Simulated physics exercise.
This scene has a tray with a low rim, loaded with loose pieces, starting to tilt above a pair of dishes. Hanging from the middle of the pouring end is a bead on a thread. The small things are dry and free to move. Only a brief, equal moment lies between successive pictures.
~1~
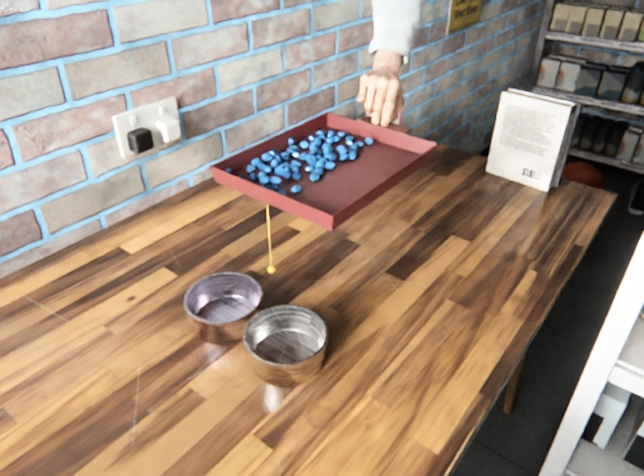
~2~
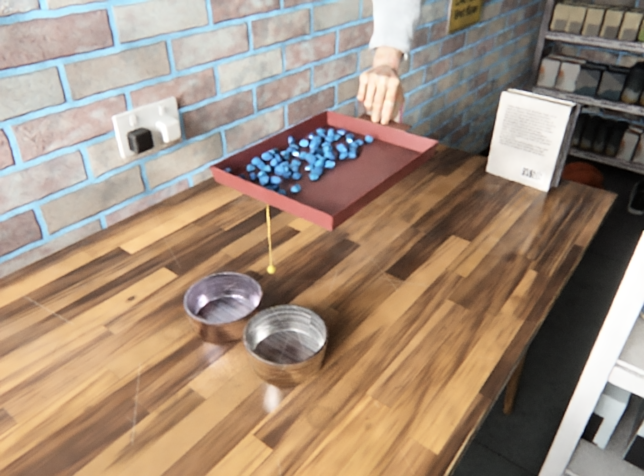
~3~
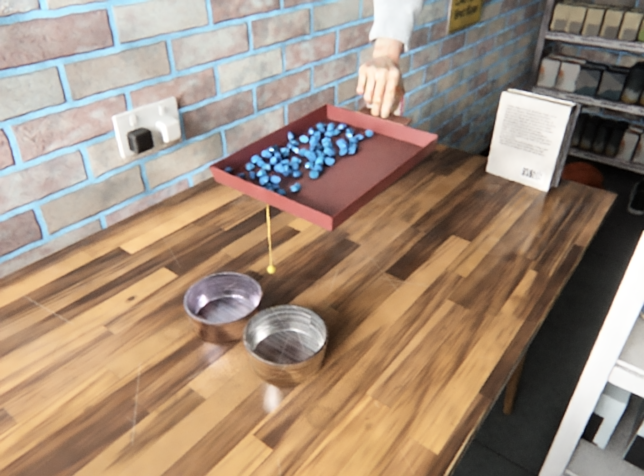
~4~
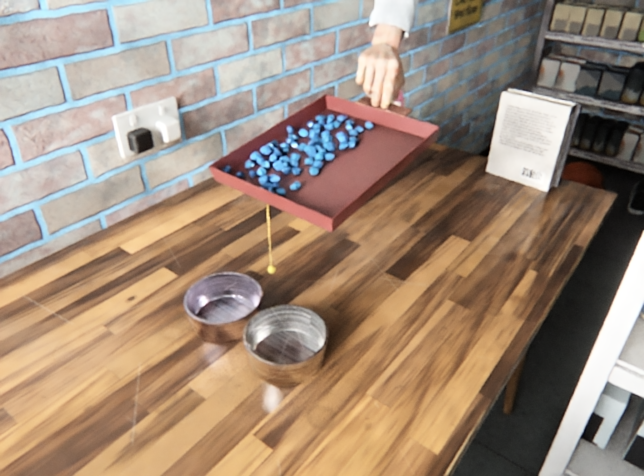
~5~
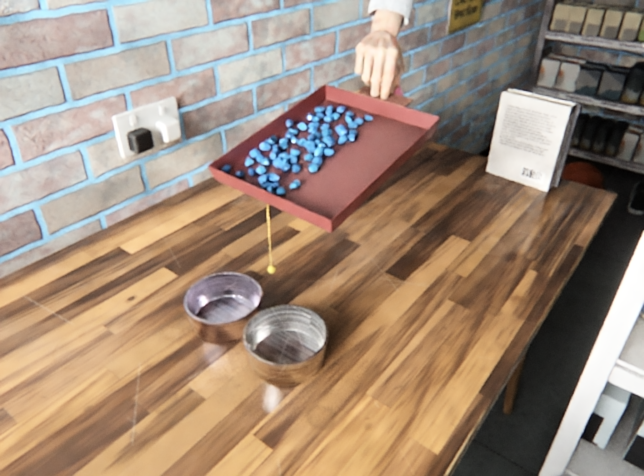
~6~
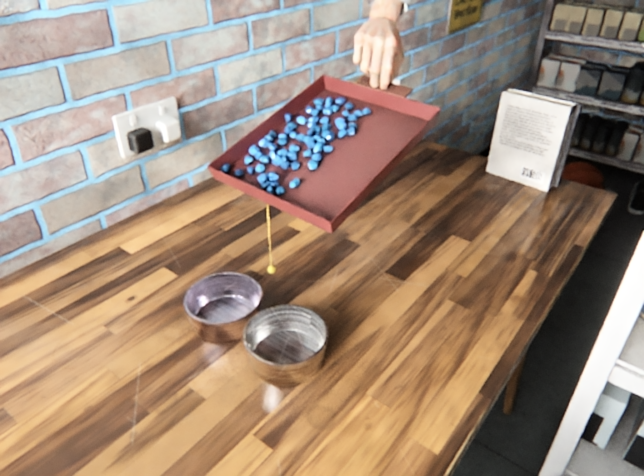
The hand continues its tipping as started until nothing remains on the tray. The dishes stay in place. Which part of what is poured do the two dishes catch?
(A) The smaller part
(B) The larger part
The answer is B.
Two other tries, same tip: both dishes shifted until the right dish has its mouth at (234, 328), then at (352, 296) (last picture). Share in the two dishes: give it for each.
Close to 30 in a hundred, then close to 0 in a hundred.
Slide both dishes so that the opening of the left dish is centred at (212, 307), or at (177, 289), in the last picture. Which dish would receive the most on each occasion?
Try 1: The dish to the left; try 2: The dish to the right.
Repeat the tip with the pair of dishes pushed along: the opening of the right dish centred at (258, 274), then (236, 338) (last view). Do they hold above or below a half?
At place one a lesser share; at place two a lesser share.
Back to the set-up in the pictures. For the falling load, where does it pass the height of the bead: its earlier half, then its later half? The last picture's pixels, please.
Early half (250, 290), late half (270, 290).
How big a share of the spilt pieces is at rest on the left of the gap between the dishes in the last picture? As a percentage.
That's roughly 30 per cent of the pieces.
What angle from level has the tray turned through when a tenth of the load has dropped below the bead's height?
Angle reached: About 100°.
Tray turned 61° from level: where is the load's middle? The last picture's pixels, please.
The load is centred near (267, 183).
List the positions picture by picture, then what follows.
Corners of the pouring end near (214, 166) and (332, 214), level; middle of the load near (311, 159), aquarium stones; left dish near (196, 326); right dish near (259, 367); bead on its thread near (272, 270), in the first picture.
Corners of the pouring end near (214, 166) and (332, 214), level; middle of the load near (311, 158), in the second picture.
Corners of the pouring end near (213, 166) and (332, 215), tipped barely, lowest at the right corner; middle of the load near (311, 154), in the third picture.
Corners of the pouring end near (212, 165) and (331, 216), tipped a little, lowest at the right corner; middle of the load near (310, 150), in the fourth picture.
Corners of the pouring end near (212, 165) and (330, 218), tipped a little, lowest at the right corner; middle of the load near (309, 145), in the fifth picture.
Corners of the pouring end near (211, 165) and (330, 219), tipped a little, lowest at the right corner; middle of the load near (309, 140); left dish near (196, 326); right dish near (259, 367), in the sixth picture.
Shortly afterwards, tray tipped steeply; all but a few on the tray; only a few in the air.
Next, tray tipped past a quarter turn; near half on the tray; a little in the right dish; a little in the left dish; only a few outside both; near a third in the air.
Some moments later, tray tipped past a quarter turn; near a third in the right dish; near half in the left dish; near a quarter outside both.
In the end, tray tipped past a quarter turn; near a third in the right dish; near half in the left dish; near a quarter outside both.
